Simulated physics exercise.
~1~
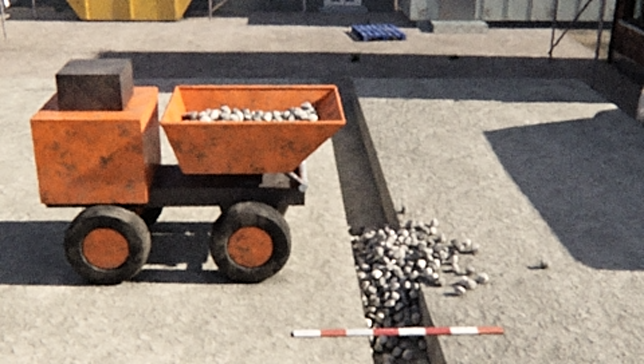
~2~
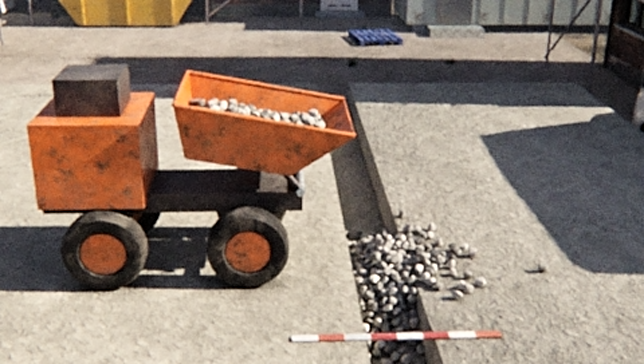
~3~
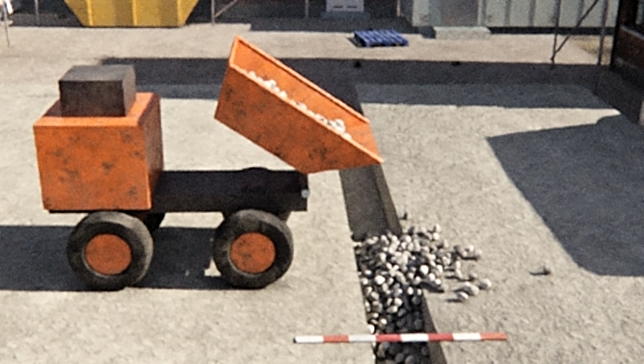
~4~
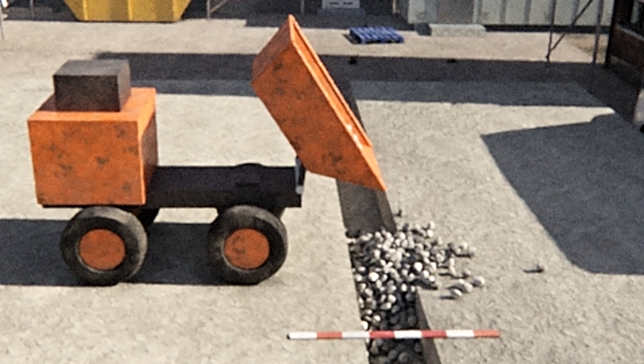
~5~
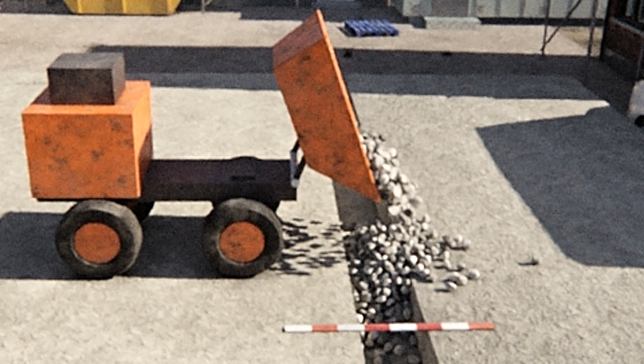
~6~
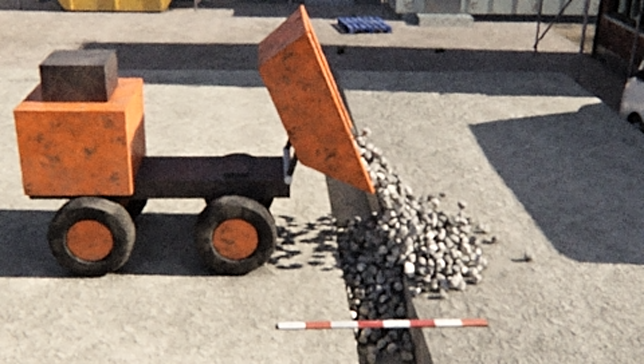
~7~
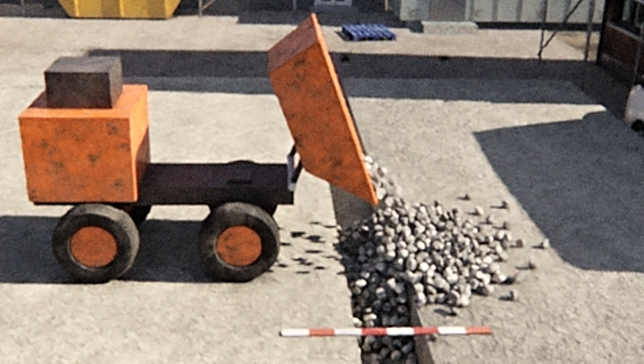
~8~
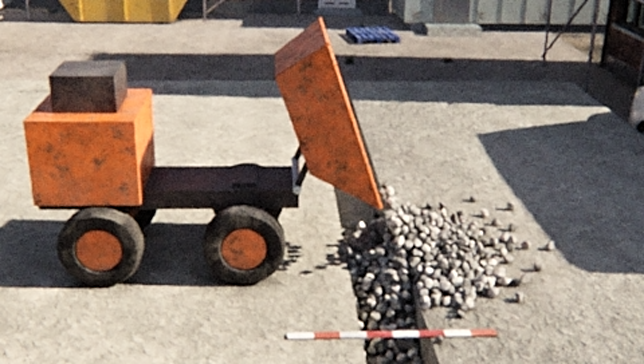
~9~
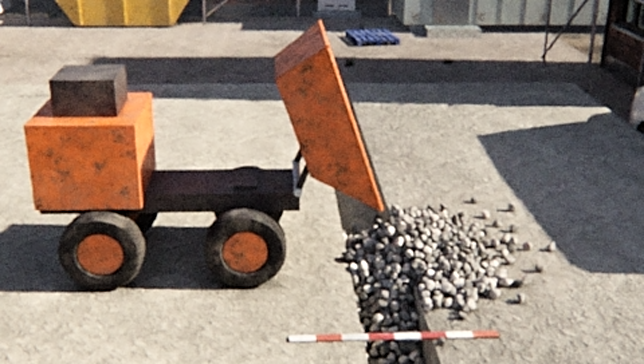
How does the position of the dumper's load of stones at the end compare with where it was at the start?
At the start the load sits up in the dumper's skip, while at the end it lies lower and further right, heaped in the trench and spread over the ground on its far side.
